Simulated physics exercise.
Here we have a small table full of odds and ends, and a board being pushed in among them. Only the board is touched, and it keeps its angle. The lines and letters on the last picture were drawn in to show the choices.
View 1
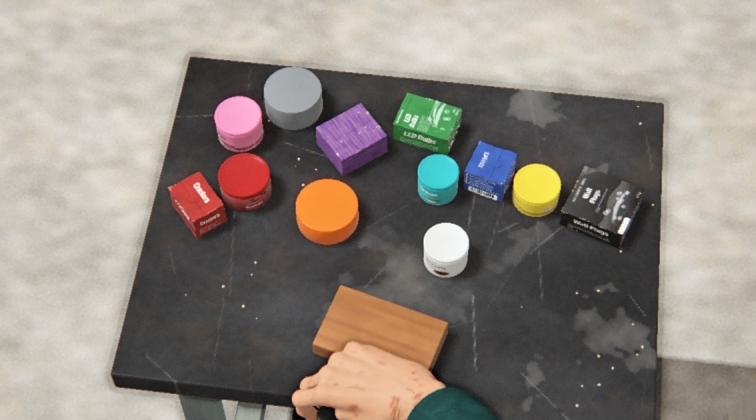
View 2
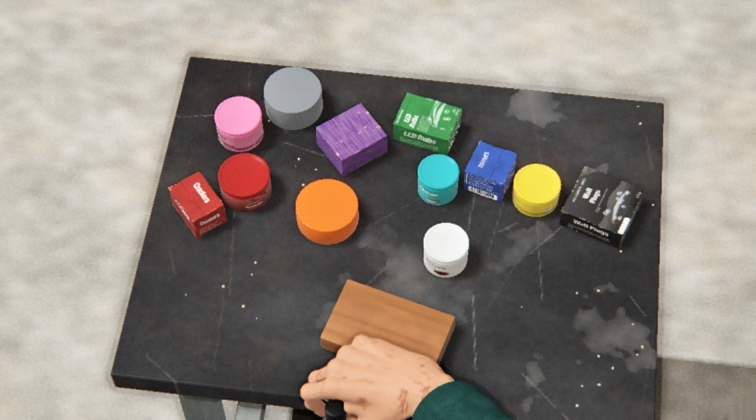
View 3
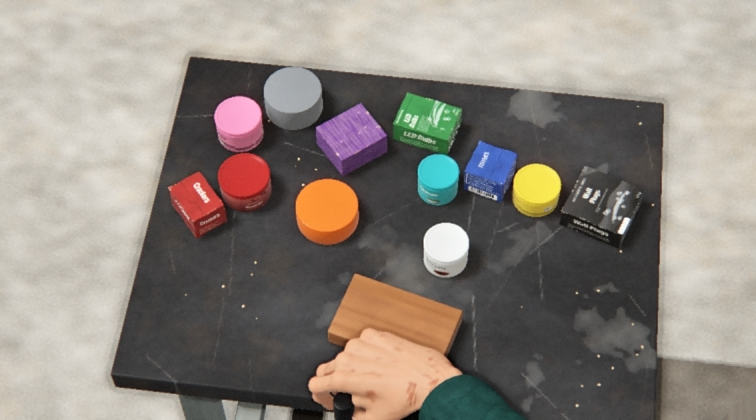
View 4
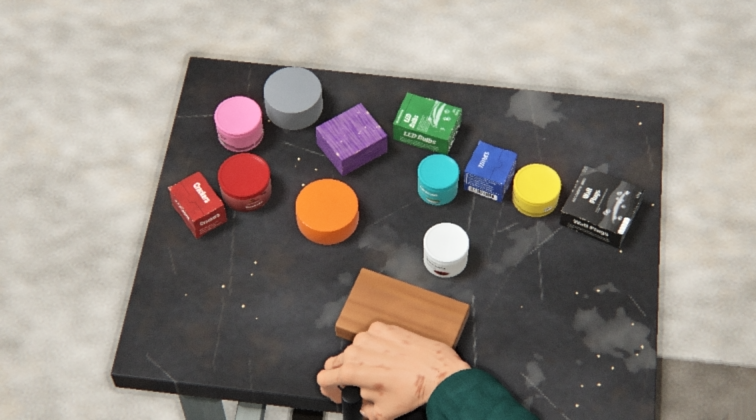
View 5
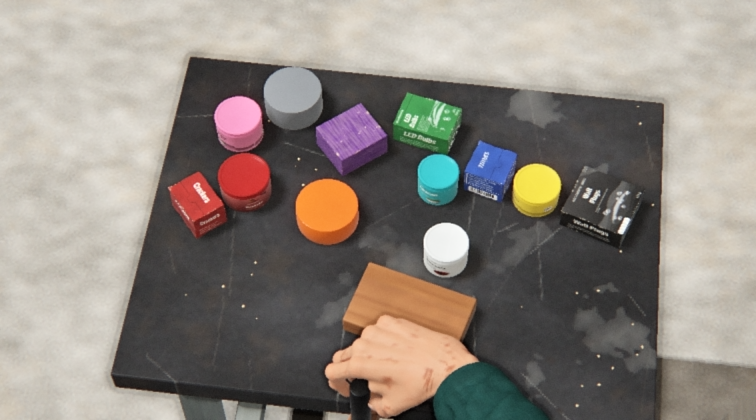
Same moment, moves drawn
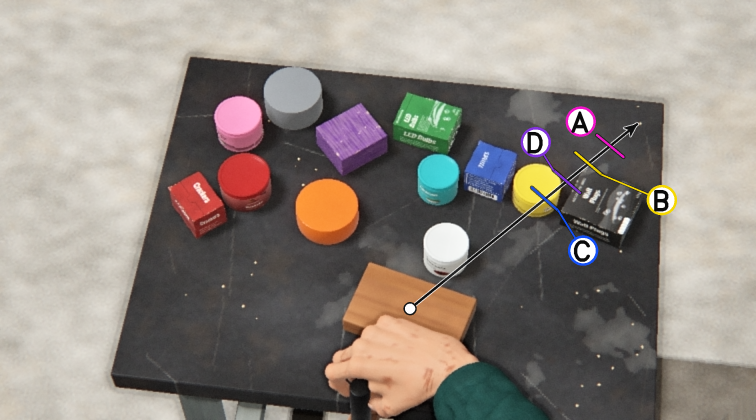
The clip opens on a dark, speckled table scattered with colourful jars and small boxes, a hand resting on a wooden board near the front edge. The hand slides the board slowly a short way up and to the right, bringing it nearer the white jar, while everything else stays still.
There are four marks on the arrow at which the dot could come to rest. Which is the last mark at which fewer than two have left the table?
No second one falls up to A.
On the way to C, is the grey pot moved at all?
By then, no.
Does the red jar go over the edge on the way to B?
No.
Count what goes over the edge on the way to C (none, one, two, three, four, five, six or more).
In all, none.
On the marked copy, A at (610, 146); B at (588, 163); C at (545, 199); D at (567, 181); the arrow from (410, 309) to (637, 124); the white dot at (410, 309).
Following A. Soon after the start, board (484, 254); blue box (494, 165); white jar (478, 198).
Later, board (556, 195); black box (653, 178); blue box (495, 110).
In the end, board (609, 152); black box over the edge; yellow tub (597, 100); one fallen.
As for the rest, B is within the limit but short; C is within the limit but short; D is within the limit but short.
